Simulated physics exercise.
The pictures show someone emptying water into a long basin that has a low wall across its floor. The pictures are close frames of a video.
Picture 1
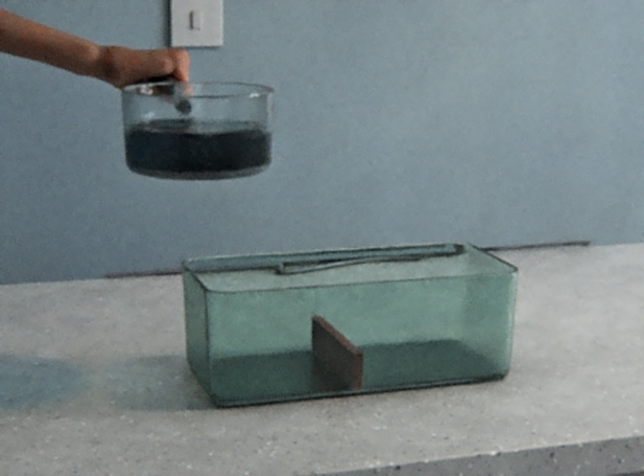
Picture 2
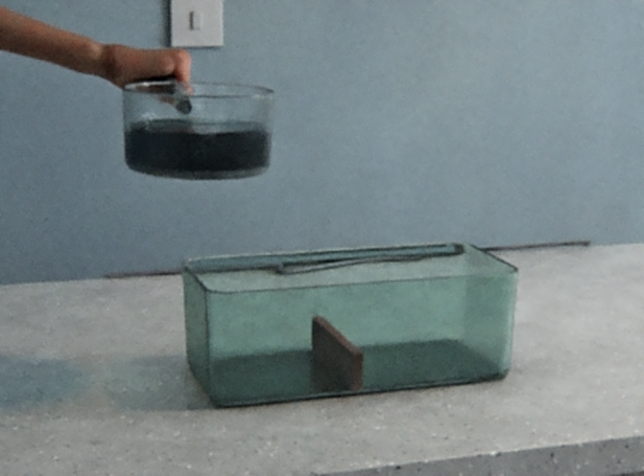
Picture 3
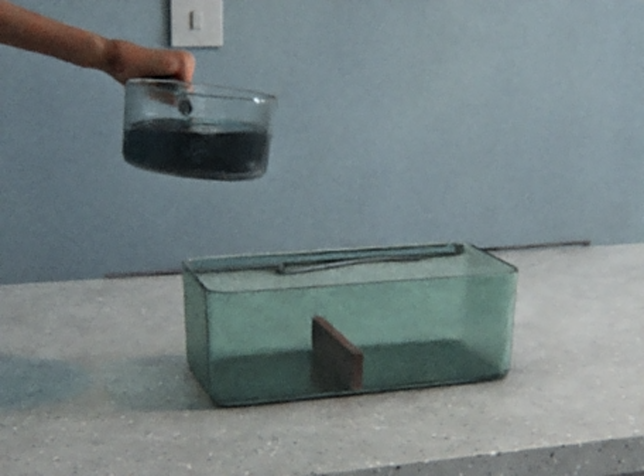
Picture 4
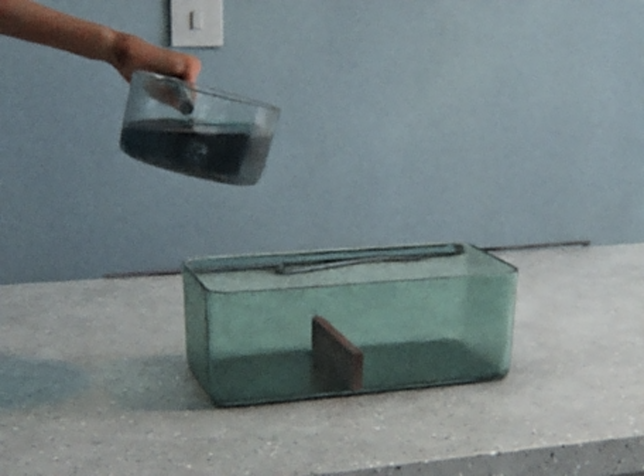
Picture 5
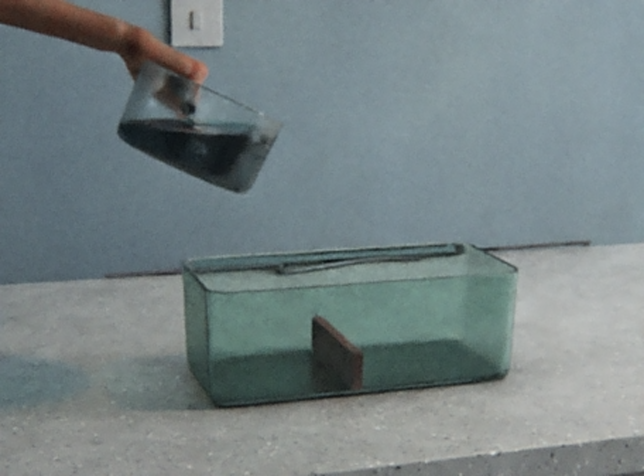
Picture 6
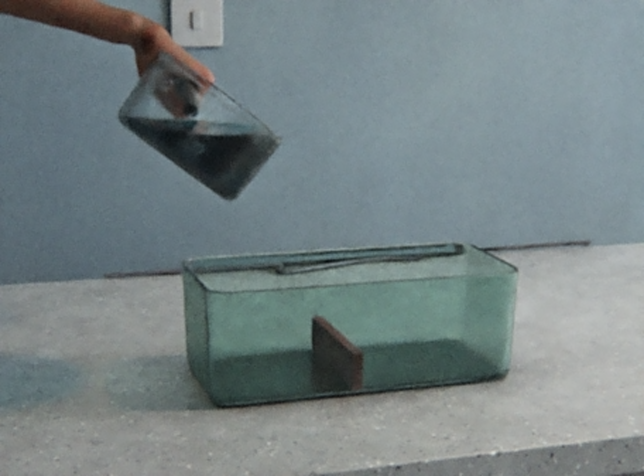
A hand held a clear glass bowl of dark liquid above a long greenish basin with a low brown wall inside, then steadily tilted the bowl to the right until it leaned steeply.
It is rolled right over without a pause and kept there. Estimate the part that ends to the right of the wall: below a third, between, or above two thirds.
It comes to under a third.
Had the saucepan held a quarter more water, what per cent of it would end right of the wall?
Some 35 per cent.
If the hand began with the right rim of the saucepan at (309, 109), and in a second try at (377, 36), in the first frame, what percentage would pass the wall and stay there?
The first gives 65 %, the second 90 %.
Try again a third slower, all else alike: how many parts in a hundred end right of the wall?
It comes to 25 per cent or so.
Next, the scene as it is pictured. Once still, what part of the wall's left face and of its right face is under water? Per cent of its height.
Left: 60 %. Right: 10 %.
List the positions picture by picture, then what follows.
The first frame shows tilt 0°; pouring edge (270, 90); surface from (127, 128) to (265, 124); the long basin's rim runs from (195, 278) to (492, 258); the wall's top is at (336, 335).
The second frame shows tilt 2°; pouring edge (271, 92); surface from (127, 128) to (265, 125).
The third frame shows tilt 7°; pouring edge (273, 99); surface from (127, 127) to (266, 126).
The fourth frame shows tilt 15°; pouring edge (276, 110); surface from (125, 126) to (266, 127).
The fifth frame shows tilt 25°; pouring edge (278, 125); surface from (123, 124) to (270, 128).
The sixth frame shows tilt 38°; pouring edge (276, 142); surface from (123, 118) to (276, 131).
A moment on, the saucepan is tipped on its side and 37 per cent is still to pour, 19 is left of the wall and 3 right of it.
Next, the saucepan is tipped on its side and 12 per cent is still to pour, 62 is left of the wall and 16 right of it.
Then the saucepan is tipped on its side and 2 per cent is still to pour, 76 is left of the wall and 17 right of it.
Later the saucepan is tipped on its side and 0 per cent is still to pour, 80 is left of the wall and 18 right of it.
In the end 81 per cent lies left of the wall, 18 right of it and 2 outside.
